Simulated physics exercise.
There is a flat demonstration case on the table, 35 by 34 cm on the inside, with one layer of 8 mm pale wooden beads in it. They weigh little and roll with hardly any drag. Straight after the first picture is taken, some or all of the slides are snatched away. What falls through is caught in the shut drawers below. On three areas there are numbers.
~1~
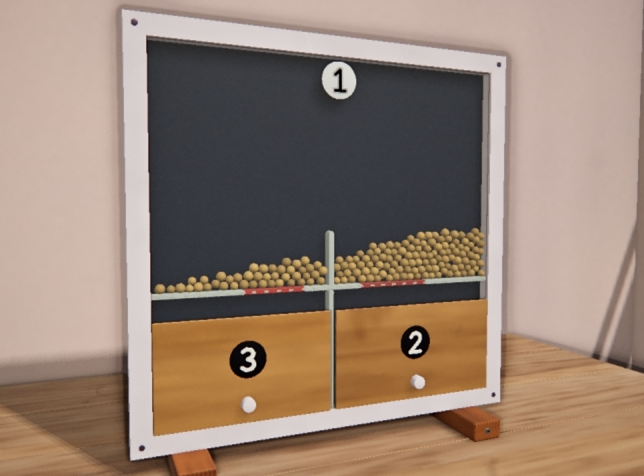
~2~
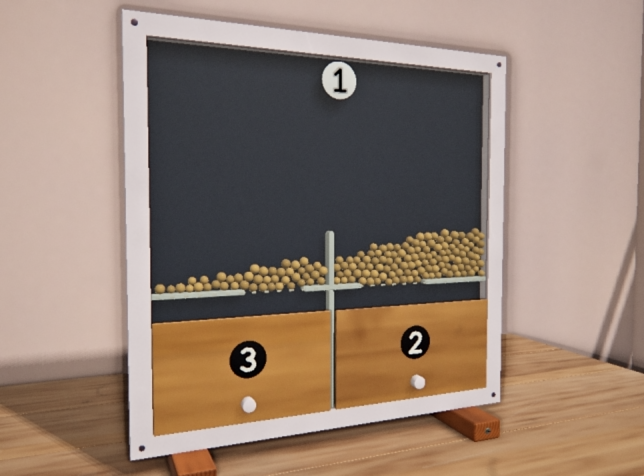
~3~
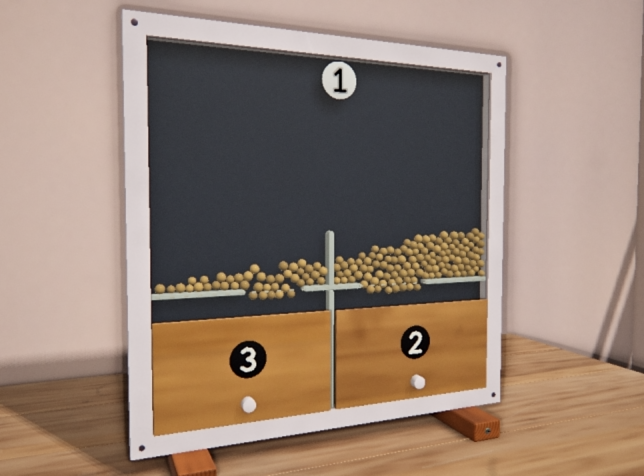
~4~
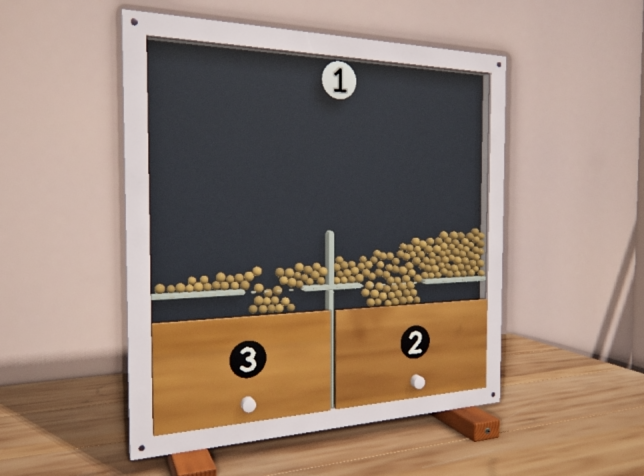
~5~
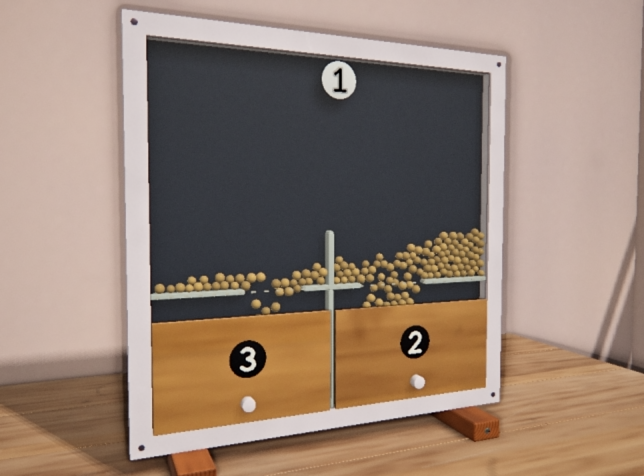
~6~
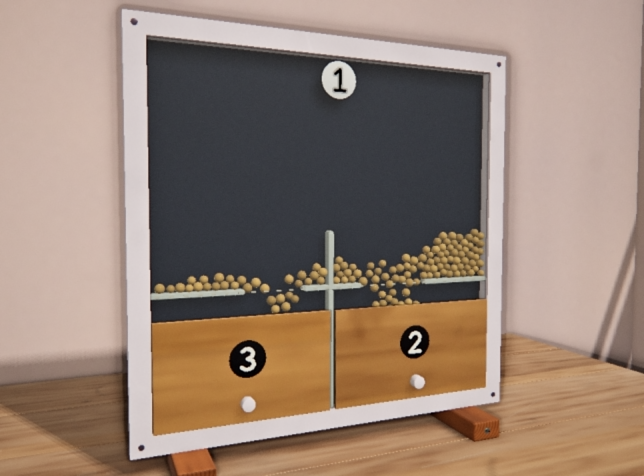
White-framed display case on a wooden table, its red slides vanishing and pale wooden beads dropping through two gaps behind drawers.
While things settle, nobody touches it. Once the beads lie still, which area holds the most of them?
2.
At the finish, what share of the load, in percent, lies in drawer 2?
Roughly 50 percent of the load.
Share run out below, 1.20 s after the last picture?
Roughly 65 percent by then.
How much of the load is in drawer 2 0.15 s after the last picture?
Some 35 per cent.
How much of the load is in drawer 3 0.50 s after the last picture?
The share there is some 15 per cent.
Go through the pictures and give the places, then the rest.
In the first frame, about 160 beads; load centre (379, 265); no. 1 (339, 80), no. 2 (415, 342), no. 3 (248, 359); slides (238, 292) to (307, 288), (355, 285) to (427, 281).
In the second frame, 2 of 2 slides gone; load centre (379, 268); 0 out.
In the third frame, load centre (383, 265); 13 out.
In the fourth frame, load centre (379, 273); 31 out.
In the fifth frame, load centre (384, 264); 44 out.
In the sixth frame, load centre (383, 264); 56 out; wall ends (329, 233).
Then, 0.15 s after the last picture, 55 % are out; no. 1, 45 %, no. 2, 35 %, no. 3, 15 %.
Then, 0.50 s after the last picture, 65 % are out; no. 1, 35 %, no. 2, 50 %, no. 3, 15 %.
Then, 1.20 s after the last picture, 65 % are out; no. 1, 35 %, no. 2, 50 %, no. 3, 15 %.
All still 1.4 s after it, 65 % are out; no. 1, 35 %, no. 2, 50 %, no. 3, 15 %.
